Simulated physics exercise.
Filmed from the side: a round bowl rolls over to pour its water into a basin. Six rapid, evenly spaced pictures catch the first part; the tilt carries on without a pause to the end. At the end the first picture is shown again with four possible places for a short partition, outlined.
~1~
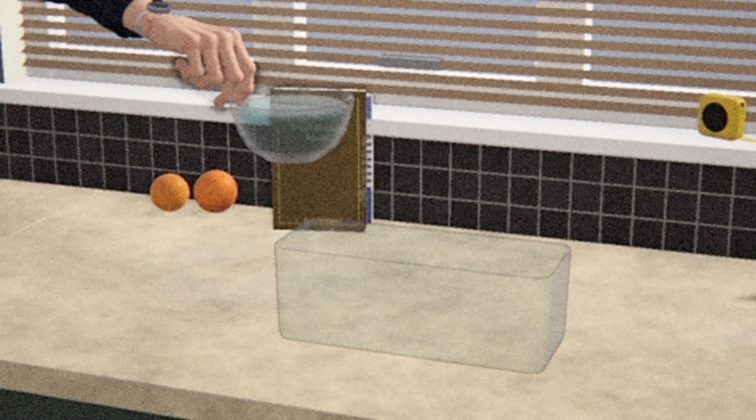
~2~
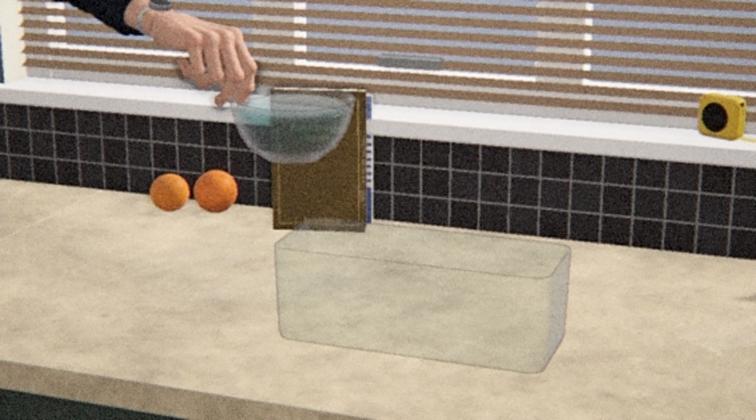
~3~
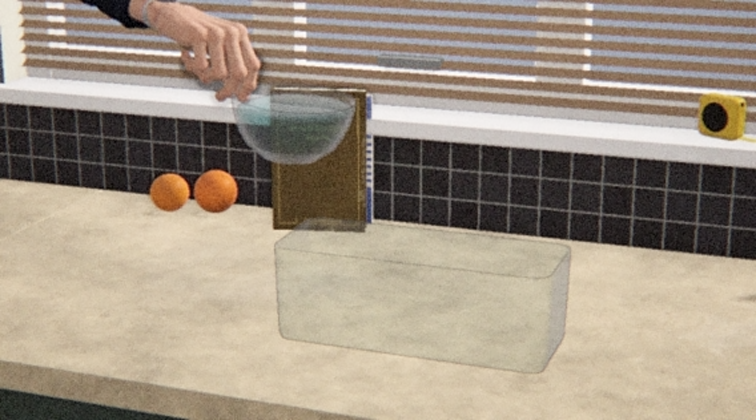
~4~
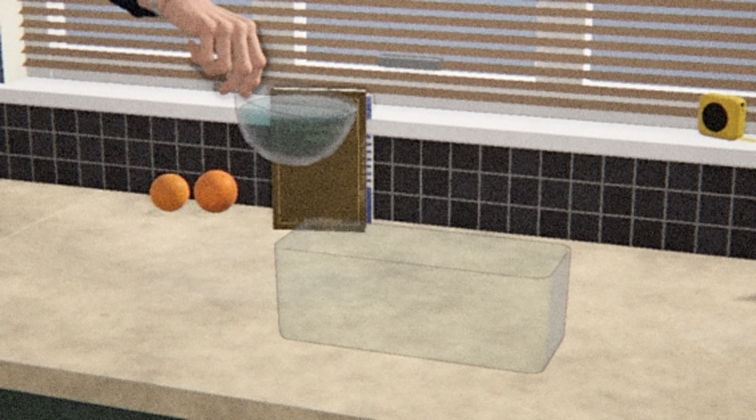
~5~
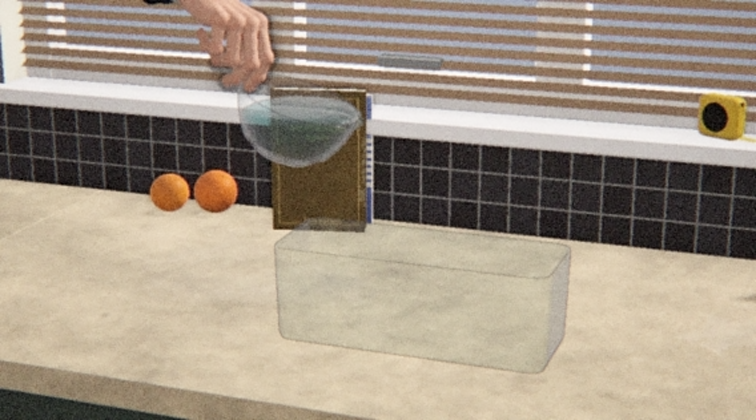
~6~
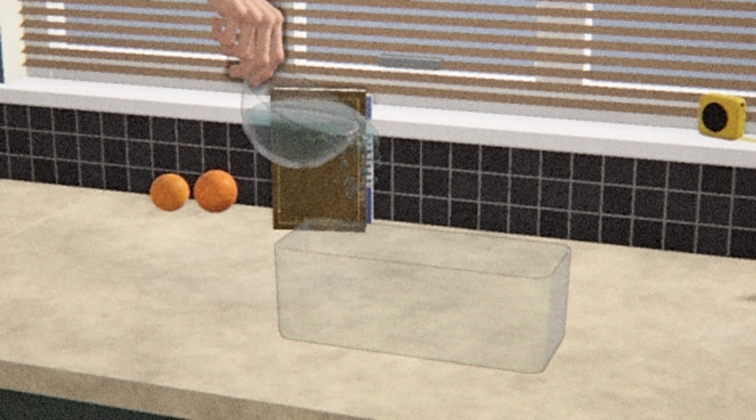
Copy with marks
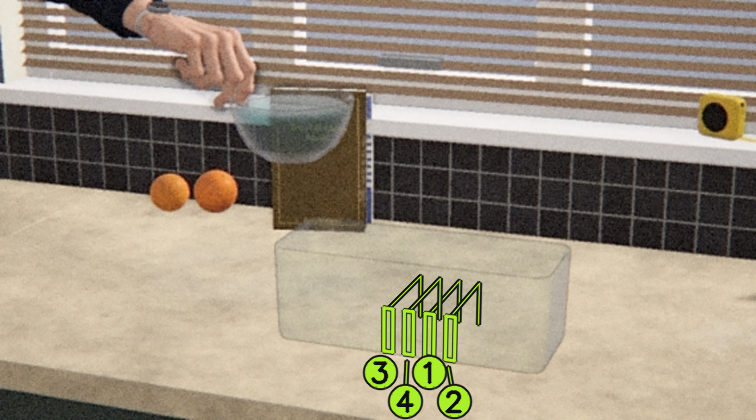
A hand held a clear round bowl of water above a glass basin on the counter, then gradually tipped it to the right until water started running over the lip.
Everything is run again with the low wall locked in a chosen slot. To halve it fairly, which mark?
It is 3.
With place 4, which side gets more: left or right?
The left one.
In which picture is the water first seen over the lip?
In picture 5.
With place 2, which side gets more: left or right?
The left side.
On the marked copy, 1 at (427, 364); 2 at (448, 367); 3 at (386, 358); 4 at (407, 361).
With 1, about 99 % ends left of the wall and 1 % right of it.
With 2, about 98 % ends left of the wall and 1 % right of it.
With 3, about 49 % ends left of the wall and 51 % right of it.
With 4, about 90 % ends left of the wall and 10 % right of it.
